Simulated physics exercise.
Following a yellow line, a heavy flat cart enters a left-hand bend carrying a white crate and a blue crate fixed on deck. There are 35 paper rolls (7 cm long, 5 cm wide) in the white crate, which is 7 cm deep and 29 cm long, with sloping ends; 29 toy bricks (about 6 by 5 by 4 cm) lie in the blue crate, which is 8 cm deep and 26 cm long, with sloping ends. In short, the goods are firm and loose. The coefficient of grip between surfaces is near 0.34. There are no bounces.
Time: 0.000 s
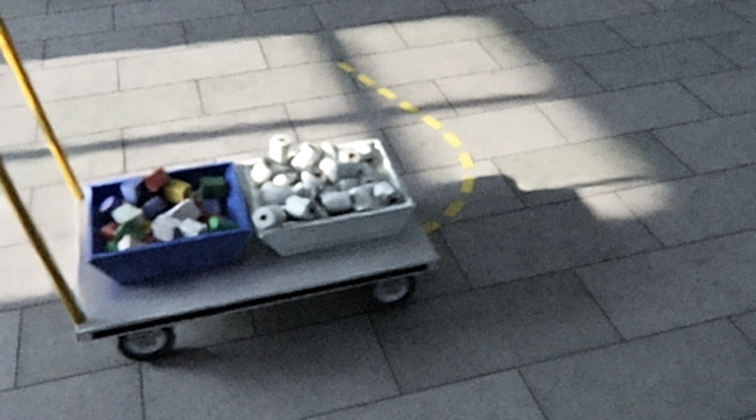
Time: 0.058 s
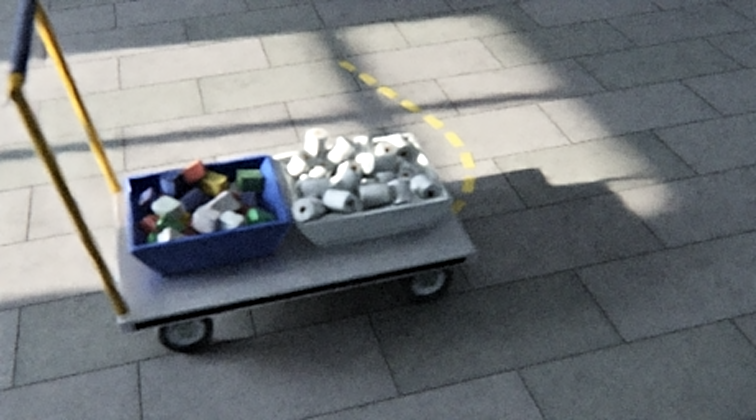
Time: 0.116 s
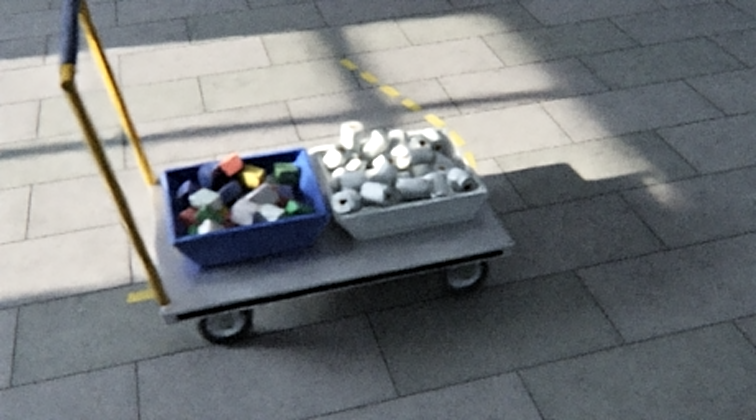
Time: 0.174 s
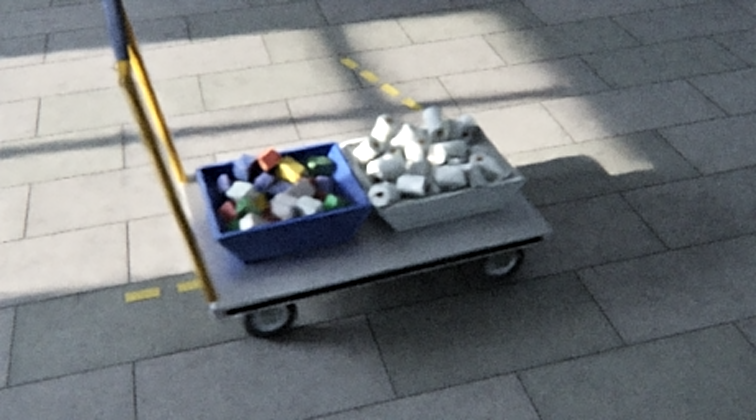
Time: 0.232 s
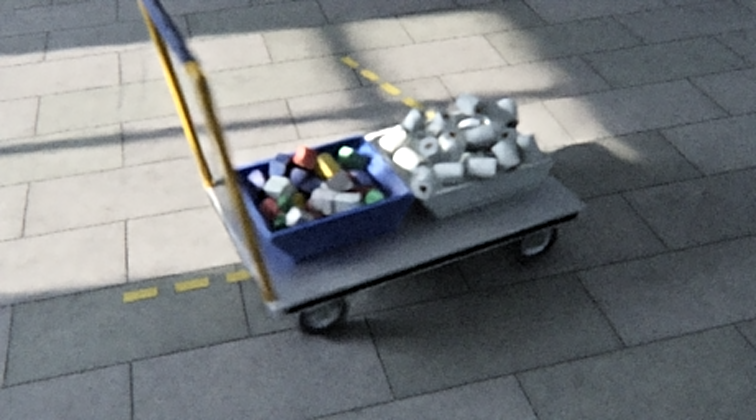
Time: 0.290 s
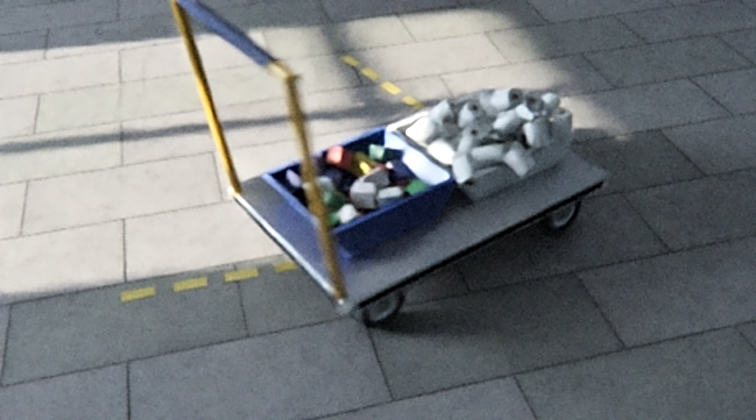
A flat cart with a yellow-framed handle rolls right across grey paving along a dashed yellow line, then turns away to the left, as white rolls shift in the white crate beside a blue crate of coloured blocks.
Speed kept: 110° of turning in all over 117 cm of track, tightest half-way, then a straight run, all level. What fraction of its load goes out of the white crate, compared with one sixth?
Escapees: Beyond the sixth.
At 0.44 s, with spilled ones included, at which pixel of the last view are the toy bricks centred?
I'd say near (459, 170).
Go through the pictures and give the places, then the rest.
In the first frame (places track the rim corner closest to us here), white crate (263, 232); blue crate (91, 257); heading changed by 0°, 0 cm rolled; all still inside.
The second frame shows white crate (303, 225); blue crate (133, 249); heading changed by 0°, 10 cm rolled.
The third frame shows white crate (342, 217); blue crate (174, 240); heading changed by 0°, 21 cm rolled.
The fourth frame shows white crate (383, 208); blue crate (219, 236); heading changed by 3°, 31 cm rolled.
The fifth frame shows white crate (425, 197); blue crate (271, 235); heading changed by 10°, 41 cm rolled.
The sixth frame shows white crate (466, 180); blue crate (331, 233); heading changed by 21°, 51 cm rolled; 2 out, the lowest roll at (519, 160).
After 0.44 s, the white crate is down by 11 of 35 and the blue crate has all 29.
After 0.57 s, the white crate is down by 12 of 35 and the blue crate has all 29.
After 0.77 s, the white crate is down by 17 of 35 and the blue crate has all 29.
Outcome (at 1.22 s), the white crate is down by 17 of 35 and the blue crate is down by 1 of 29. Asked share, 17 of 35, 49 per cent.
